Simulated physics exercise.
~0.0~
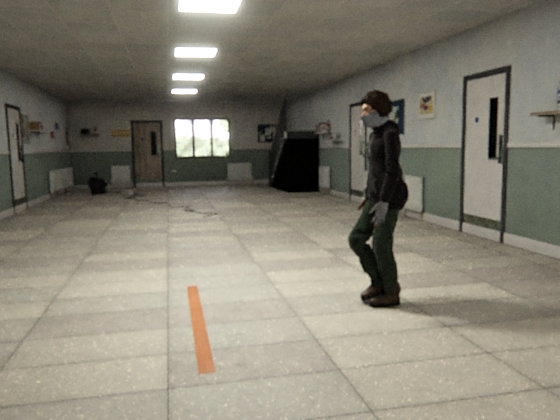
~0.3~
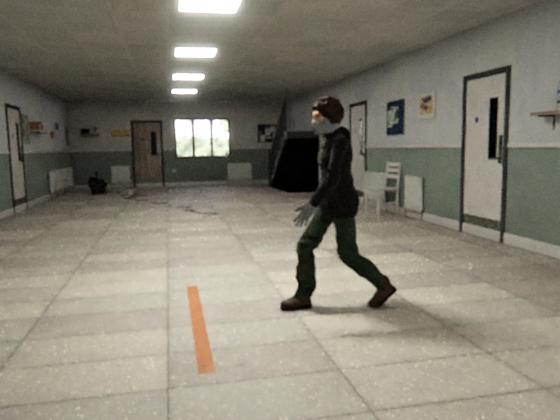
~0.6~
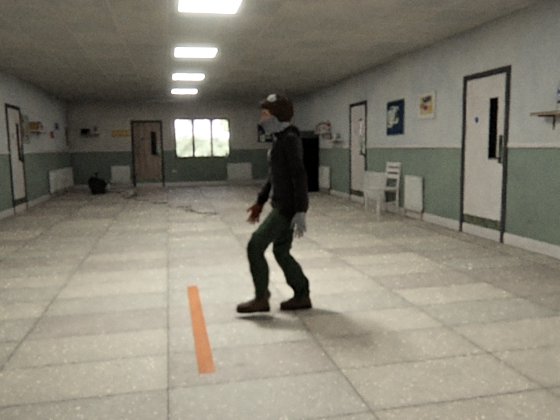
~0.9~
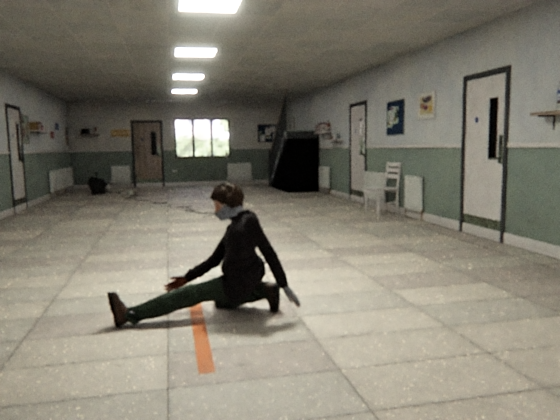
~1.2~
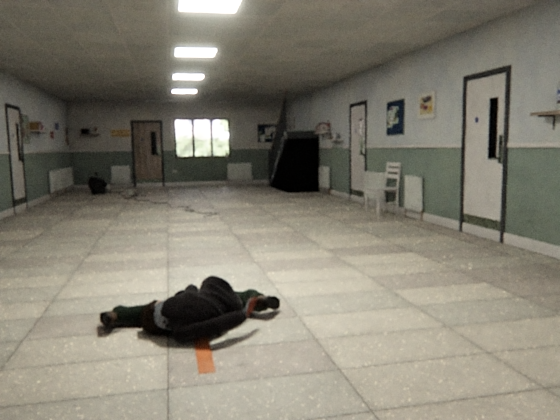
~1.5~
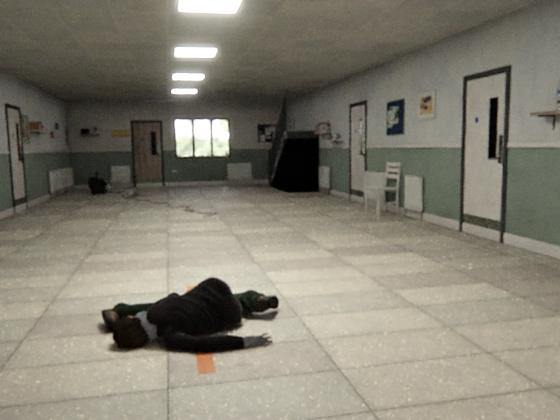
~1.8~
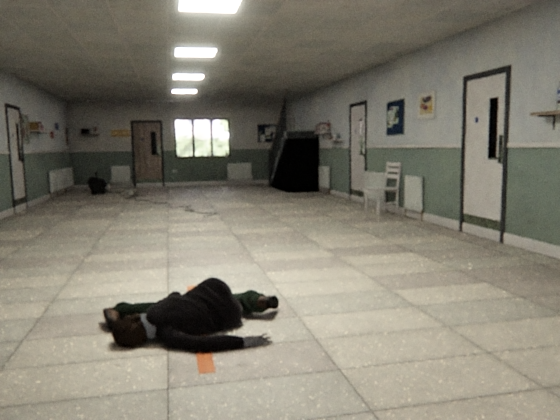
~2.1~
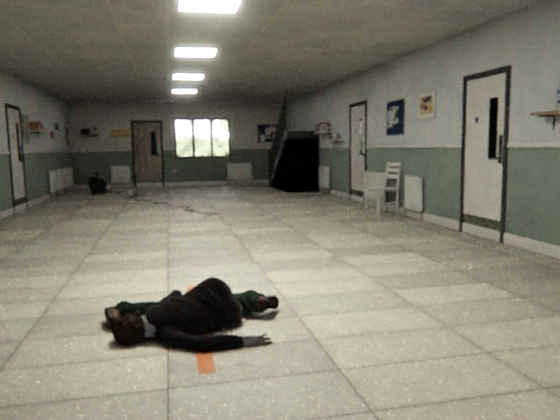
In a long tiled room, a person walks left, collapses, and lies across orange tape.
